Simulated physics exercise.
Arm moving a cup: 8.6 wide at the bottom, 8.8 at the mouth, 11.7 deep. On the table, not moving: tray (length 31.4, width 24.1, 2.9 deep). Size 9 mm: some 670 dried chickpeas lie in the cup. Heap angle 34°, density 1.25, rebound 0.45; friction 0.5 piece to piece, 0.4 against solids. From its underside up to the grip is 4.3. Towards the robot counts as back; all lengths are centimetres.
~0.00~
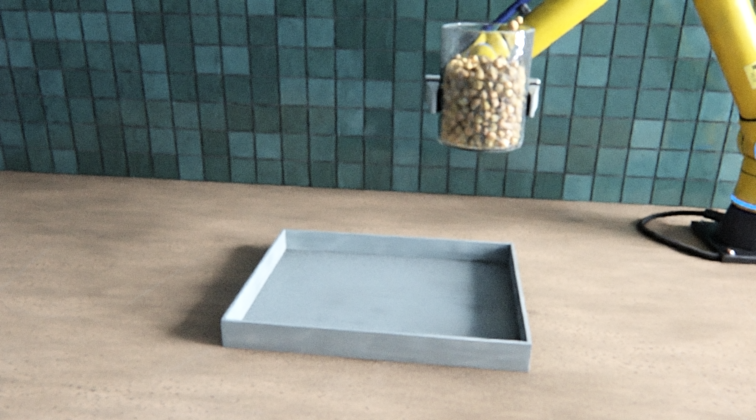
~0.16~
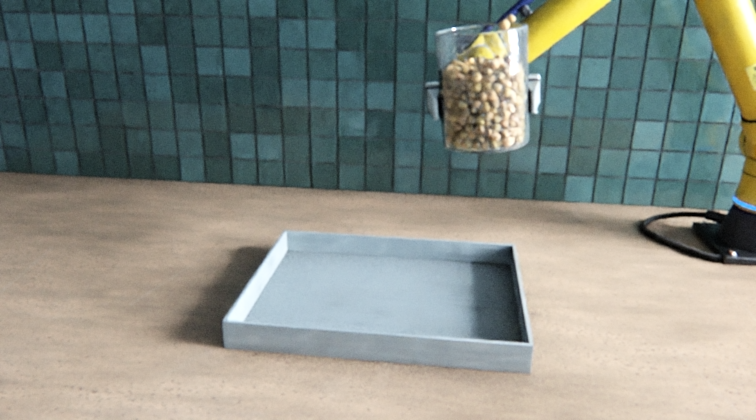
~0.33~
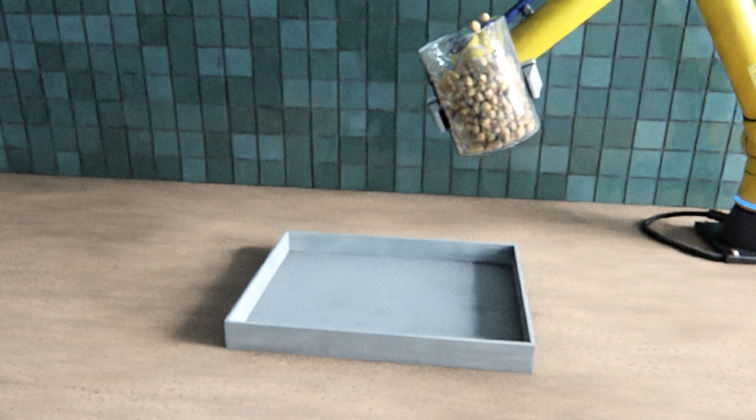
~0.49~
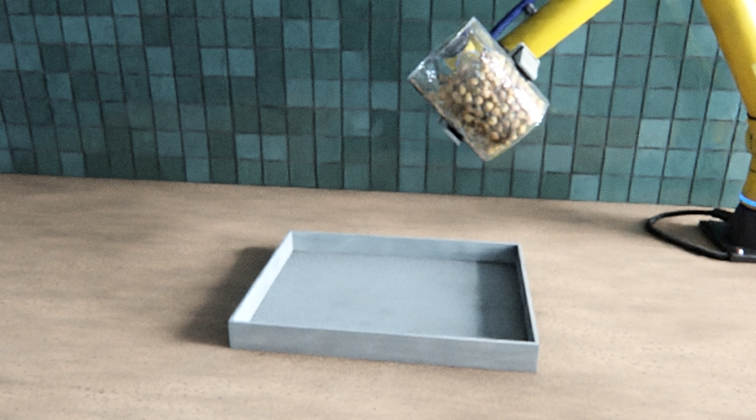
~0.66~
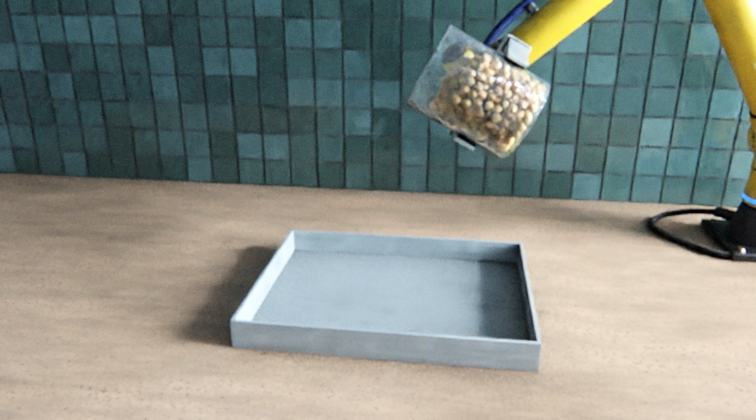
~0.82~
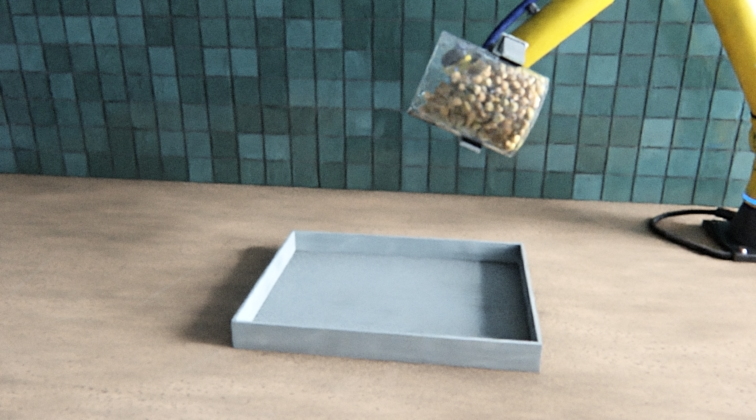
A clear cup of dried chickpeas, held upright by a yellow robot arm above an empty grey tray on a table, begins to lean to the left. It tilts steadily further until it lies nearly on its side, the chickpeas shifting toward its open end while the tray stays still.
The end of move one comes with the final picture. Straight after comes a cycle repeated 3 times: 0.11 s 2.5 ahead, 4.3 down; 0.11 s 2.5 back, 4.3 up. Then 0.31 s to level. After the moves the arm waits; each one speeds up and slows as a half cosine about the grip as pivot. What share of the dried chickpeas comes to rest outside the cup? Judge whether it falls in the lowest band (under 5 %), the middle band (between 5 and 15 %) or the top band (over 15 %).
It falls in the middle band.
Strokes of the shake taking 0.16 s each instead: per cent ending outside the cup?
Roughly 0 in a hundred.
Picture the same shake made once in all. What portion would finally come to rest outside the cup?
It would come to about 0 %.
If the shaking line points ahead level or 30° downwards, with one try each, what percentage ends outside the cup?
First try about 45 %, second try about 20 %.
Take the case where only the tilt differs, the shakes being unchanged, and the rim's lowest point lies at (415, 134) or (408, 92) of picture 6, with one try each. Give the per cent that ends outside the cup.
The first try gives around 35 percent and the second around 0 percent.
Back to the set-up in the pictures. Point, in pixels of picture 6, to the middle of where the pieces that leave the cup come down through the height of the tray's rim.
Near (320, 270).
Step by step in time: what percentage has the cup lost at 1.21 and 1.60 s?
The share out is 0 per cent at the earlier time and 10 per cent at the later one.
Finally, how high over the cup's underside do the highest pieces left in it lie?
Height at rest: About 9.5 centimetres.
After 1.21 s, tilted 68° forward, highest piece 26 above the table; 656 in the cup, 10 in flight or on a rim.
After 1.60 s, tilted 47° forward, highest piece 28 above the table; 608 in the cup, 23 in the tray, 5 on the table or floor, 30 in flight or on a rim.
After 1.99 s, level, highest piece 30 above the table; 605 in the cup, 52 in the tray, 9 on the table or floor.
After 3.04 s, level, highest piece 30 above the table; 605 in the cup, 52 in the tray, 9 on the table or floor.
In the end, 605 in the cup, 52 in the tray, 9 on the table or floor. That is 9 % outside the cup.
